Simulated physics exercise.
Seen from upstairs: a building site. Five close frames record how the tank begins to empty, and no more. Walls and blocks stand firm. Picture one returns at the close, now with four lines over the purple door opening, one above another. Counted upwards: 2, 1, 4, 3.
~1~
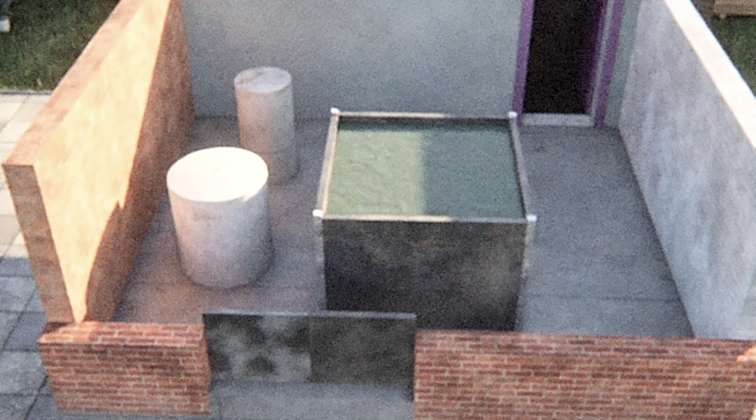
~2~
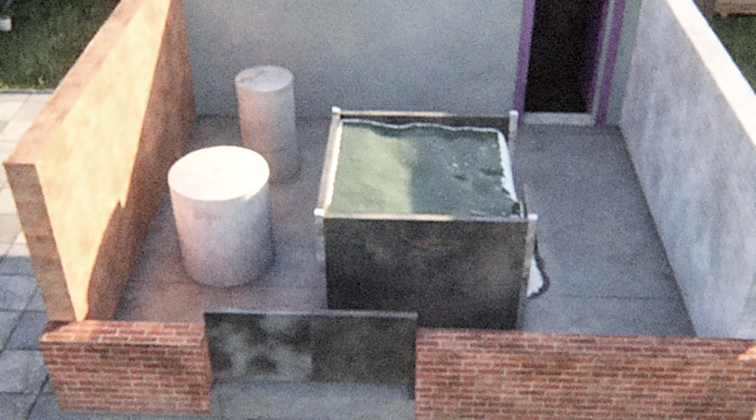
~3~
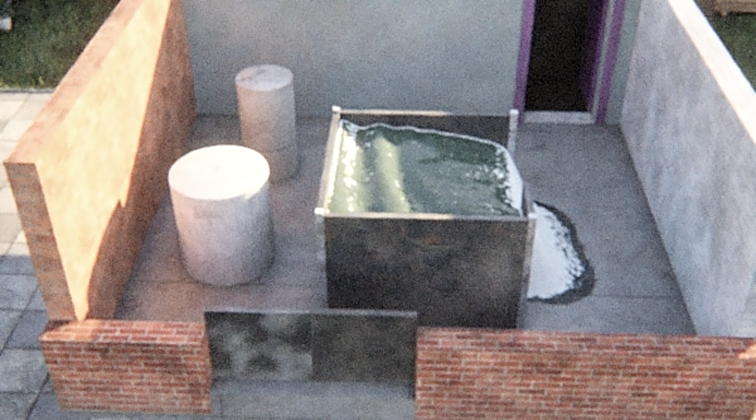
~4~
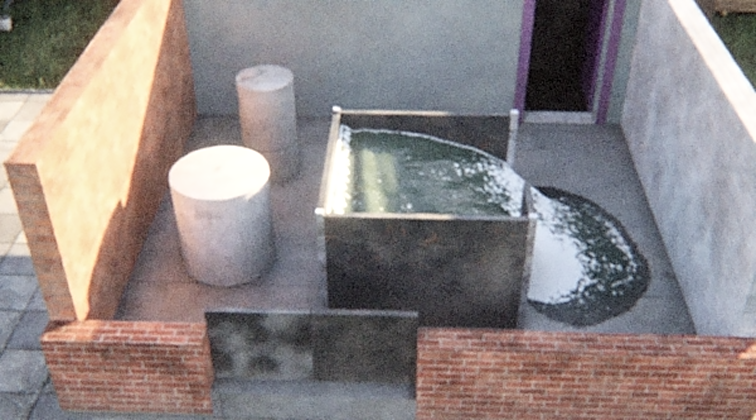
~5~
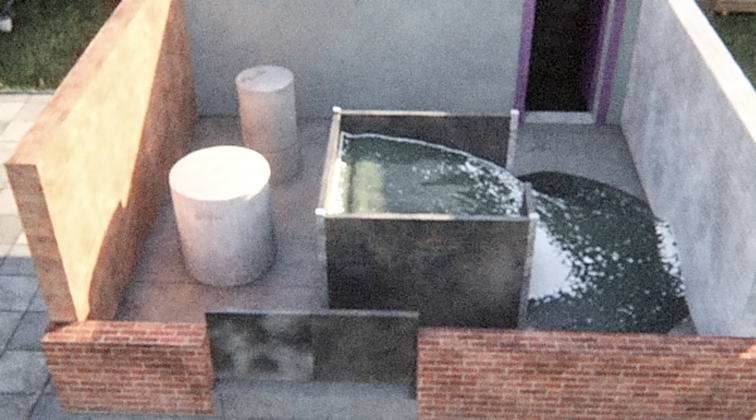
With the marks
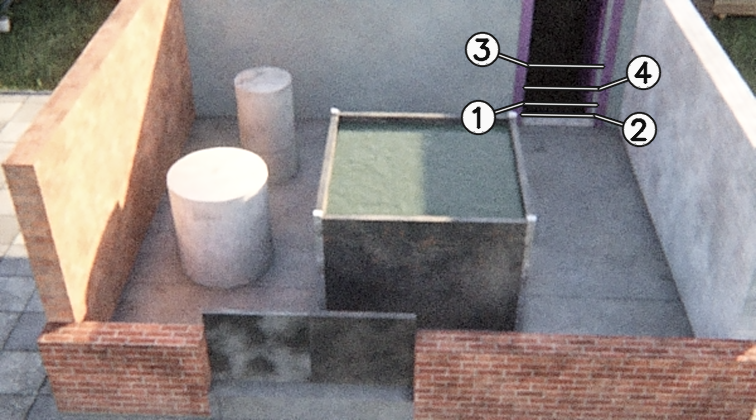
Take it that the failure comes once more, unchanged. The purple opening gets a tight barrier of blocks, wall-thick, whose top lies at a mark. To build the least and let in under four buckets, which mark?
4 will do.
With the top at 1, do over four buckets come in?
Yes, that goes wrong.
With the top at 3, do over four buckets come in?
No, that is safe.
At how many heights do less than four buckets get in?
Two of them.
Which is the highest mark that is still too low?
That would be 1.
In white, 1 at (559, 104); 2 at (558, 115); 3 at (565, 65); 4 at (562, 88); from the bottom up 2, 1, 4, 3.
If 1 is chosen, about 13 bucketfuls get in.
If 2 is chosen, dozens of bucketfuls pour in.
If 3 is chosen, nothing gets over.
If 4 is chosen, a bucket or two gets in.
